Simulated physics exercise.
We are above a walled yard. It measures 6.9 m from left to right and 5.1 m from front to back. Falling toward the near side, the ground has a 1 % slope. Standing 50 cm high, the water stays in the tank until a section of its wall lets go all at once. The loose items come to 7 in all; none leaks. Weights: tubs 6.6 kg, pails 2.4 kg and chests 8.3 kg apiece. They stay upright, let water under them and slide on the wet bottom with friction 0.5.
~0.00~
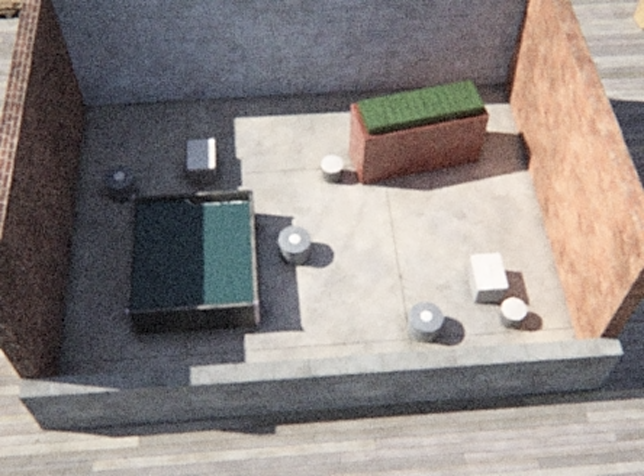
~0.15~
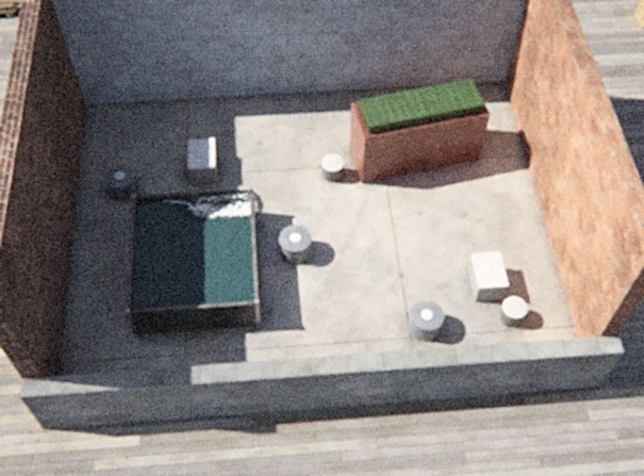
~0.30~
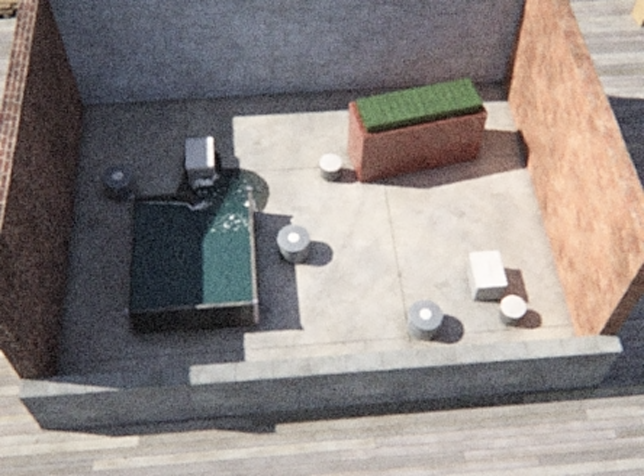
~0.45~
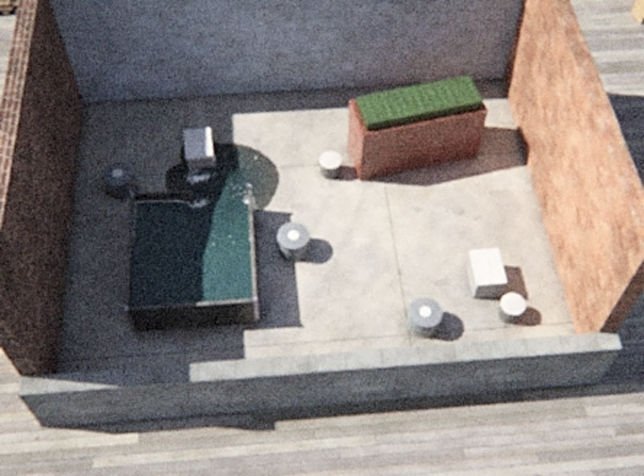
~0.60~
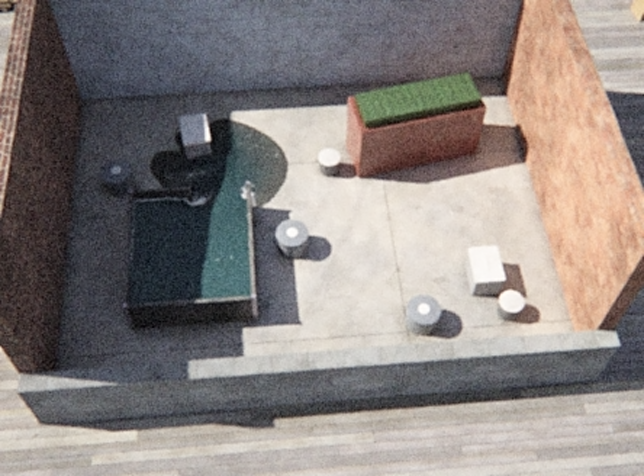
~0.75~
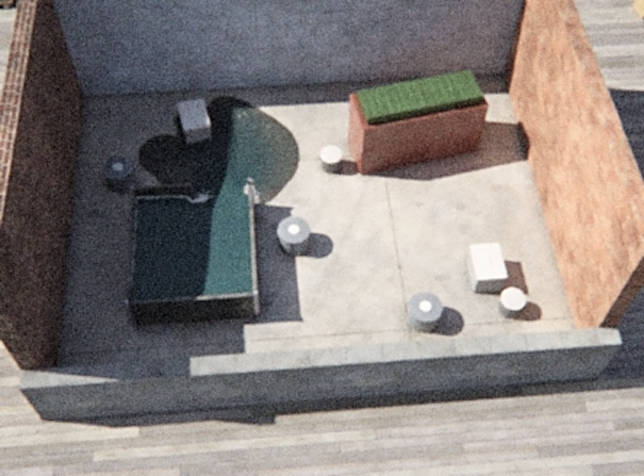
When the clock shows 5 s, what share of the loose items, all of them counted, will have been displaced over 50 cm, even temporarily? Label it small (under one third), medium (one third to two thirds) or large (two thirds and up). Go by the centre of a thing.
Small.
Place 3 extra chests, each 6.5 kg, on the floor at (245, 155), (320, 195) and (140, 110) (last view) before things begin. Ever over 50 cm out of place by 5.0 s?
Result, one by one: Exceeded, not exceeded and exceeded.
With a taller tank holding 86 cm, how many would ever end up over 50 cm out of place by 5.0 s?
Then it comes to 4.
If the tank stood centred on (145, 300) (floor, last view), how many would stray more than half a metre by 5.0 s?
Count: 2.
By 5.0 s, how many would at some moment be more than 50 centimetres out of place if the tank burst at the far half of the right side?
Count: 5.
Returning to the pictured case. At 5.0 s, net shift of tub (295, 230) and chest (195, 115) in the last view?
Going in order, that's 0 cm for one and 250 cm for the other.
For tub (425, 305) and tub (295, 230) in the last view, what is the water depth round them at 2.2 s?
Depths: Near 0 cm, then near 0 cm.
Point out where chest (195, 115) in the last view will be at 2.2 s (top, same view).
Close to pixel (136, 86).
After 1.1 s 1 of 7 are over 50 cm from their spots; 0 afloat.
After 2.2 s 1 of 7 are over 50 cm from their spots; 1 afloat.
After 3.5 s 1 of 7 are over 50 cm from their spots; 1 afloat.
After 5.0 s 1 of 7 are over 50 cm from their spots, and 1 have been at some point; 0 afloat.
